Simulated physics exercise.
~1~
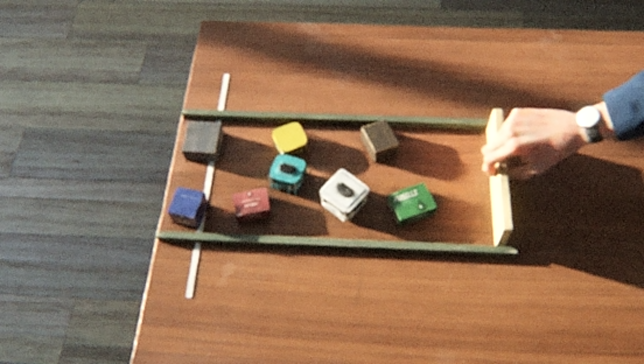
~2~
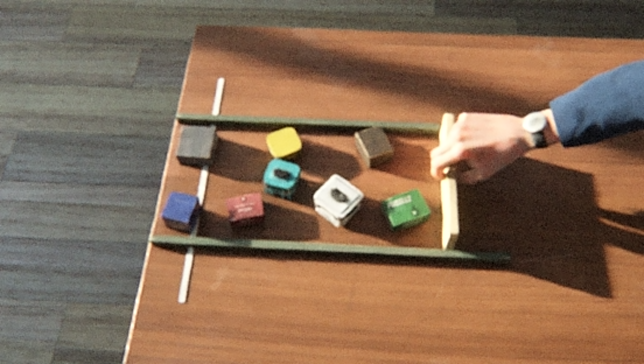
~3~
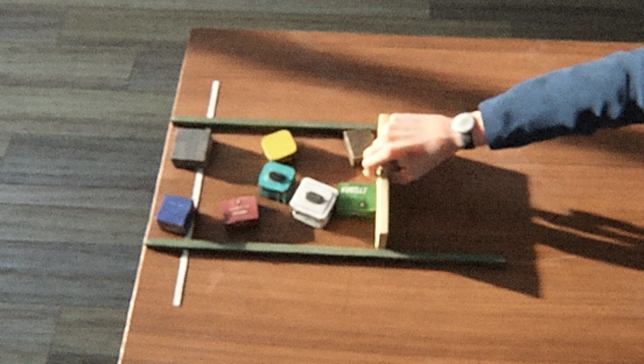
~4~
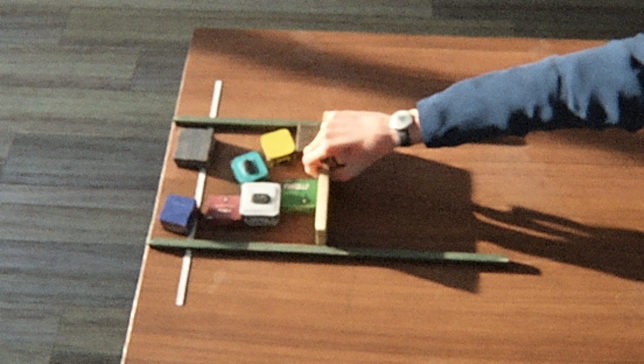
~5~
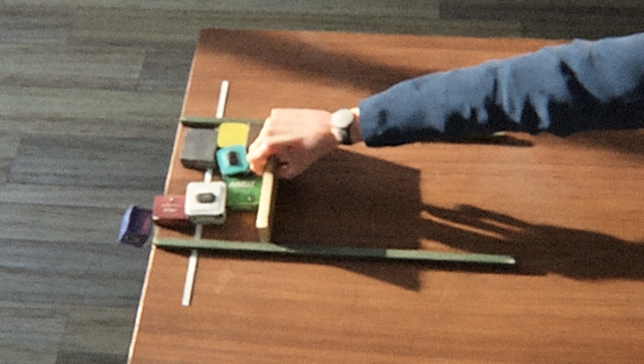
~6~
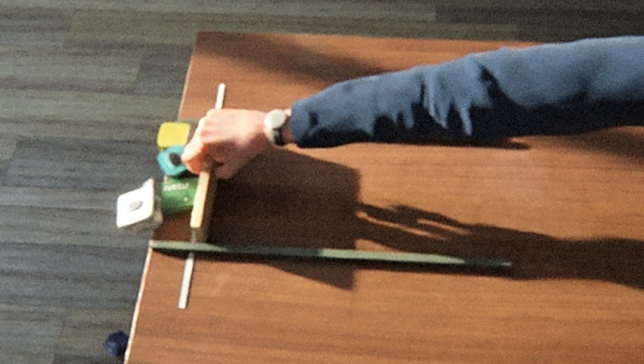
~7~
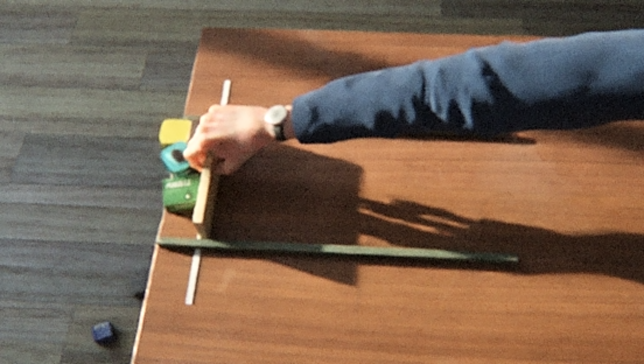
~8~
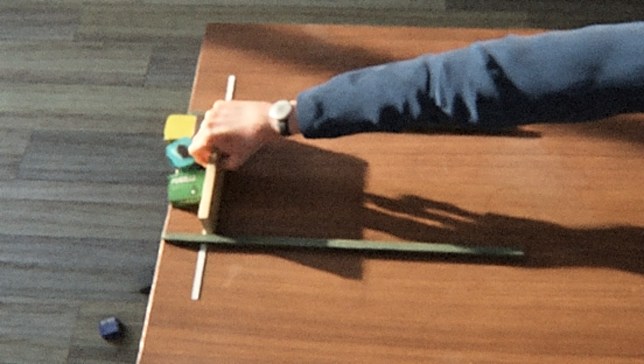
A hand in a blue sleeve slides an upright board leftward along a channel between two green rails on a wooden table, toward a scatter of small coloured boxes and blocks. The board reaches the green box first, which closes up against the white case, and soon the red box is shoved along too. The dark blue box tips off the left edge as the rest bunch together. The red box, dark grey box and white case follow it over. The board stops at the pale tape line, with the yellow, teal and green pieces still crowded at the edge.
